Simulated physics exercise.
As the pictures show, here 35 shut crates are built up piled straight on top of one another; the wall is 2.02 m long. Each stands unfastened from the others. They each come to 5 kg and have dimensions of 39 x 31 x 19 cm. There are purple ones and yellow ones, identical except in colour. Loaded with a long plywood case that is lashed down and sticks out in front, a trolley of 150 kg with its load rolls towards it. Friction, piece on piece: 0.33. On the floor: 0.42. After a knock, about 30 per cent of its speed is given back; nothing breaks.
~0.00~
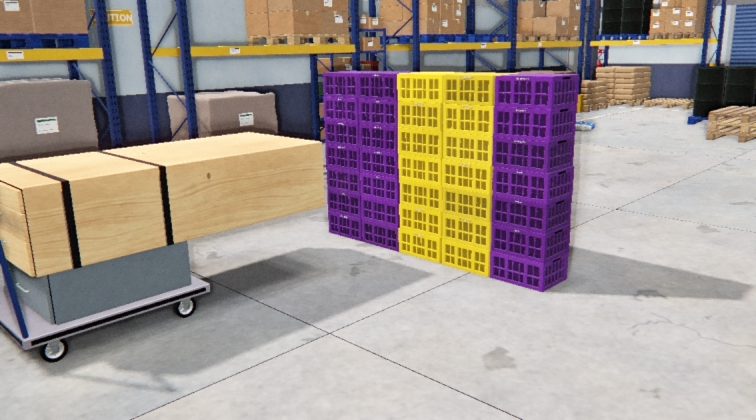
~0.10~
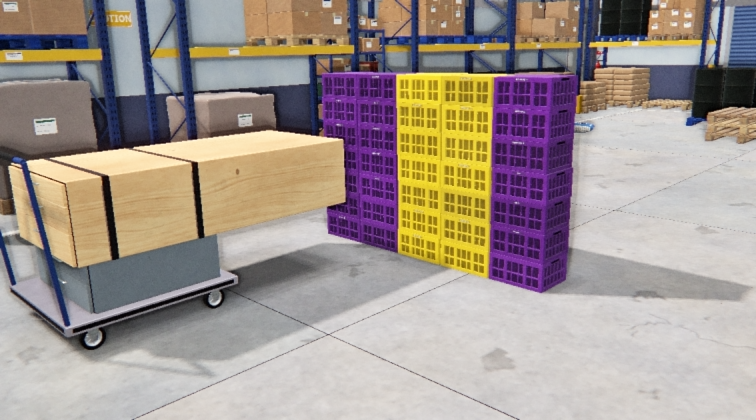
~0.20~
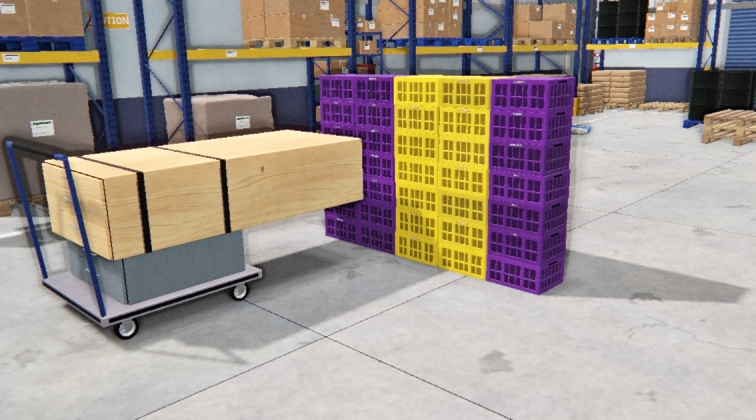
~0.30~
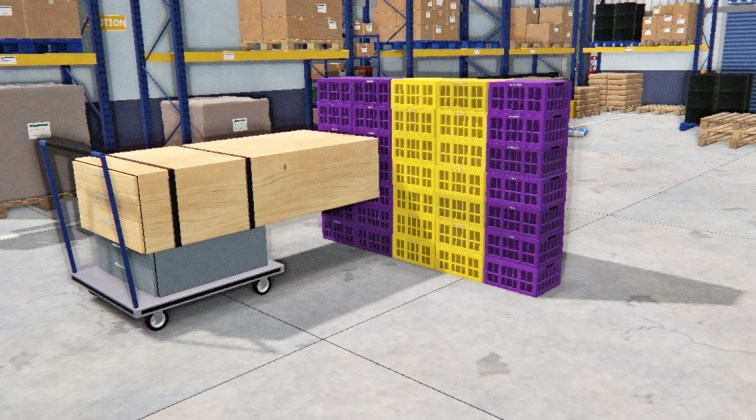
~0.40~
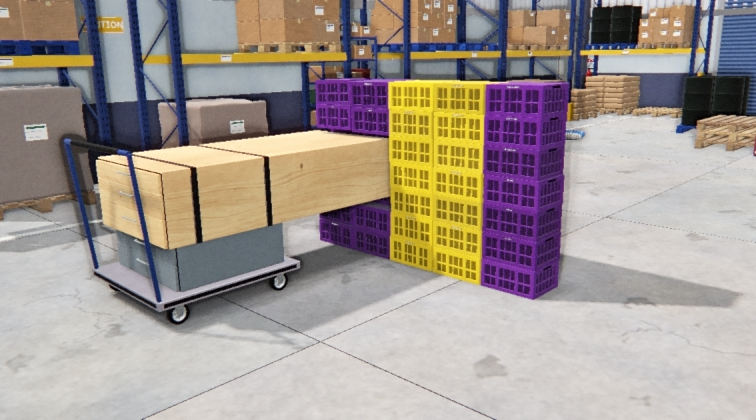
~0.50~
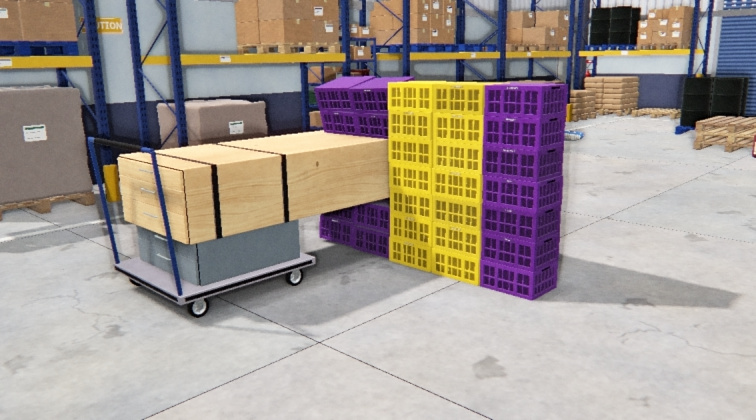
A trolley carrying a long wooden case rolling right towards a purple and yellow crate wall, pushing in and tilting purple crates.
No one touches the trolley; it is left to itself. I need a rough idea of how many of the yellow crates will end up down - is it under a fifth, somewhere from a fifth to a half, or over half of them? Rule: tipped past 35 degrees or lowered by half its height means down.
I'd say under a fifth of them.
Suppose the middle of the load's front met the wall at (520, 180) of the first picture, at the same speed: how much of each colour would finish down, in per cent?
Then purple ends 20 per cent down and yellow 30 per cent.
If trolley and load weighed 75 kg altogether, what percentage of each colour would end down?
Result: Purple 60, yellow 0 %.
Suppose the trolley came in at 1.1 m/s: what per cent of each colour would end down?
Share down, in per cent: Purple 60, yellow 0.
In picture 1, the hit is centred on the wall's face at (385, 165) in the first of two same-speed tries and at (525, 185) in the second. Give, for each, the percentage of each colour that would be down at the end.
You'd get purple at 40 followed by 20, and yellow at 30 followed by 30 percent.
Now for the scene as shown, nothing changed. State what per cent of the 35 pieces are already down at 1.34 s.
25 percent by then.
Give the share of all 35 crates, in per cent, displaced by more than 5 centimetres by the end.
40 percent.
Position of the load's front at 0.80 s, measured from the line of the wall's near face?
At that instant, about 65 cm beyond.
Around 0.80 s, load 67 cm past the wall's line, still rolling; none of the 14 yellow crates down (7 of 35 in all colours); top yellow crate unmoved; top purple crate tipped 23°, 7 cm lower.
Around 1.34 s, load 1.23 m past the wall's line, still rolling; none of the 14 yellow crates down (8 of 35 in all colours); top yellow crate unmoved; top purple crate on its side.
Finally (3.0 s), load 1.52 m past the wall's line, stopped; none of the 14 yellow crates down (8 of 35 in all colours); top yellow crate unmoved; top purple crate on its side. That is 0 per cent. Seen by the last camera, middles, top yellow crate near (424, 96), top purple crate near (453, 110).
